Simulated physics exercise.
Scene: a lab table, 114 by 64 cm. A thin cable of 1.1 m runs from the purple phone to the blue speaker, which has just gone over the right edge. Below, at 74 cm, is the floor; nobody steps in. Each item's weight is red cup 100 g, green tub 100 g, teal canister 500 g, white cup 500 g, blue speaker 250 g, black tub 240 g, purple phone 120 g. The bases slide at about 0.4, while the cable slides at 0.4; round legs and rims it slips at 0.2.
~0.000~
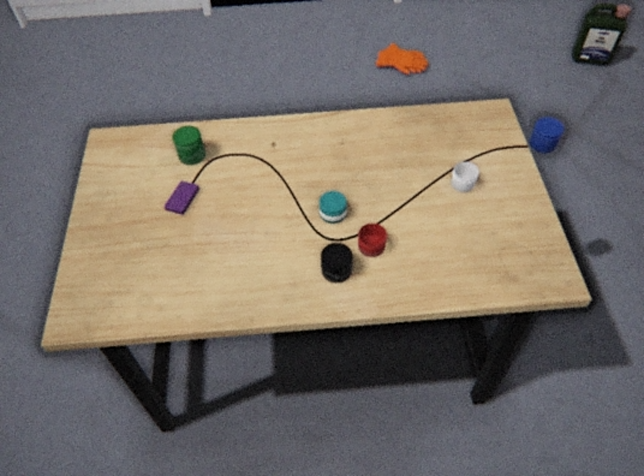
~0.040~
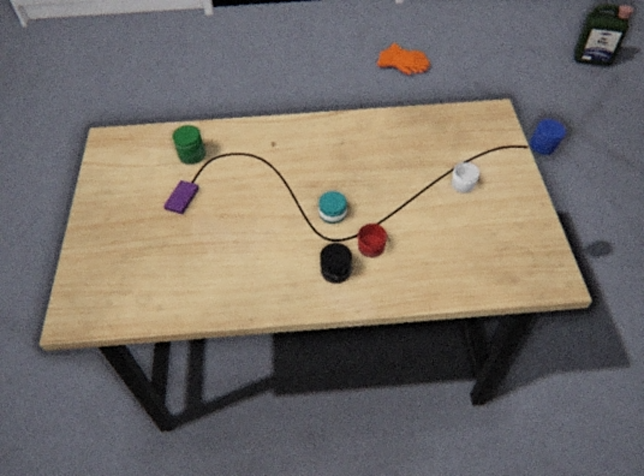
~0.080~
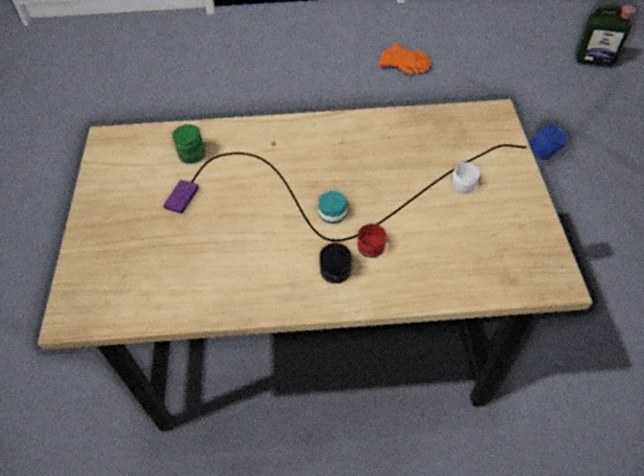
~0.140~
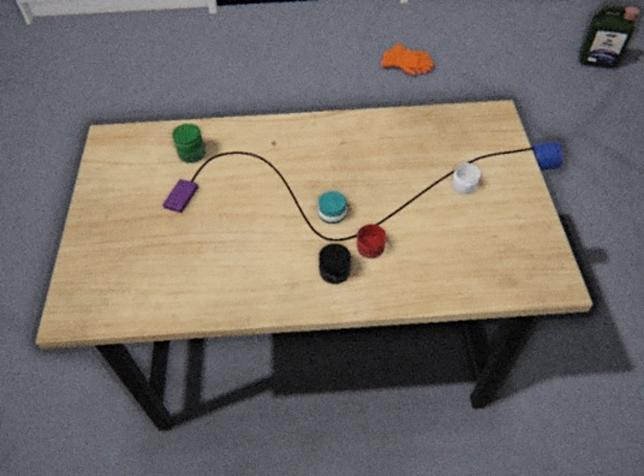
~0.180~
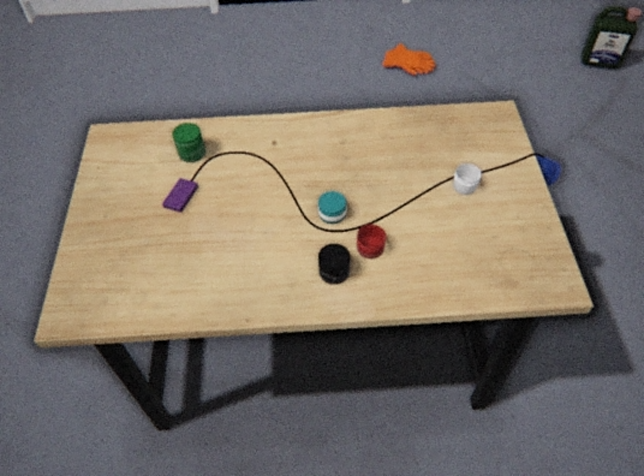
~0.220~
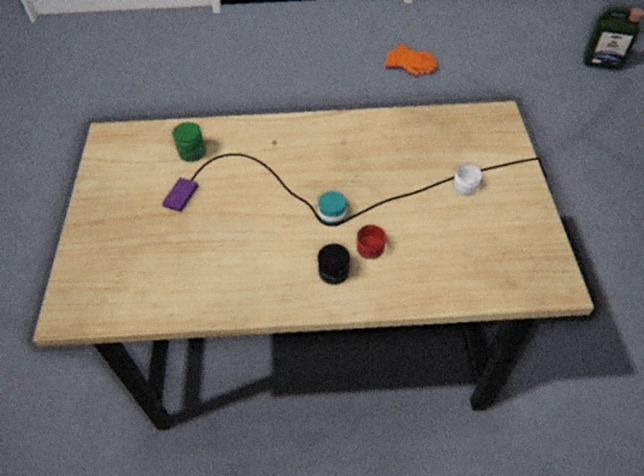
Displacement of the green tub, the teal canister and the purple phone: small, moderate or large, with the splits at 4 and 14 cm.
Green tub: Small, teal canister: Small, purple phone: Large.
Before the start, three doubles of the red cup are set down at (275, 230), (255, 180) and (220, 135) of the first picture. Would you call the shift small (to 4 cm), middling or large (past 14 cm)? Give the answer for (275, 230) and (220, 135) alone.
In order they come out low and low.
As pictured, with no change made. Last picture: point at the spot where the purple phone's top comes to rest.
It comes to rest at about (325, 235).
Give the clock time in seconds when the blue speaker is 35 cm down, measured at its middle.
Answer: 0.46 s on the clock.
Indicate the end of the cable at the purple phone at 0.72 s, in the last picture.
You'll find it near pixel (310, 217).
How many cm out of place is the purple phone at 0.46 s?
I'd put the purple phone at some 10 cm.
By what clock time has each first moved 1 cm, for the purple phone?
For the purple phone, around 0.32 seconds.
At 0.5 s, the cable's tail end at (225, 227); purple phone 12 cm off its start, blue speaker over the edge.
At 0.7 s, the cable's tail end at (310, 217); purple phone 27 cm off its start, blue speaker over the edge.
At 1.0 s, the cable's tail end at (334, 226); purple phone 35 cm off its start at (317, 233), blue speaker over the edge.
At 1.2 s, the cable's tail end at (337, 225); purple phone 37 cm off its start, blue speaker over the edge.
At 2.4 s, the cable's tail end at (338, 225); purple phone 37 cm off its start at (325, 235), teal canister 1 cm off its start at (335, 200), green tub 0 cm off its start at (186, 131), blue speaker over the edge.
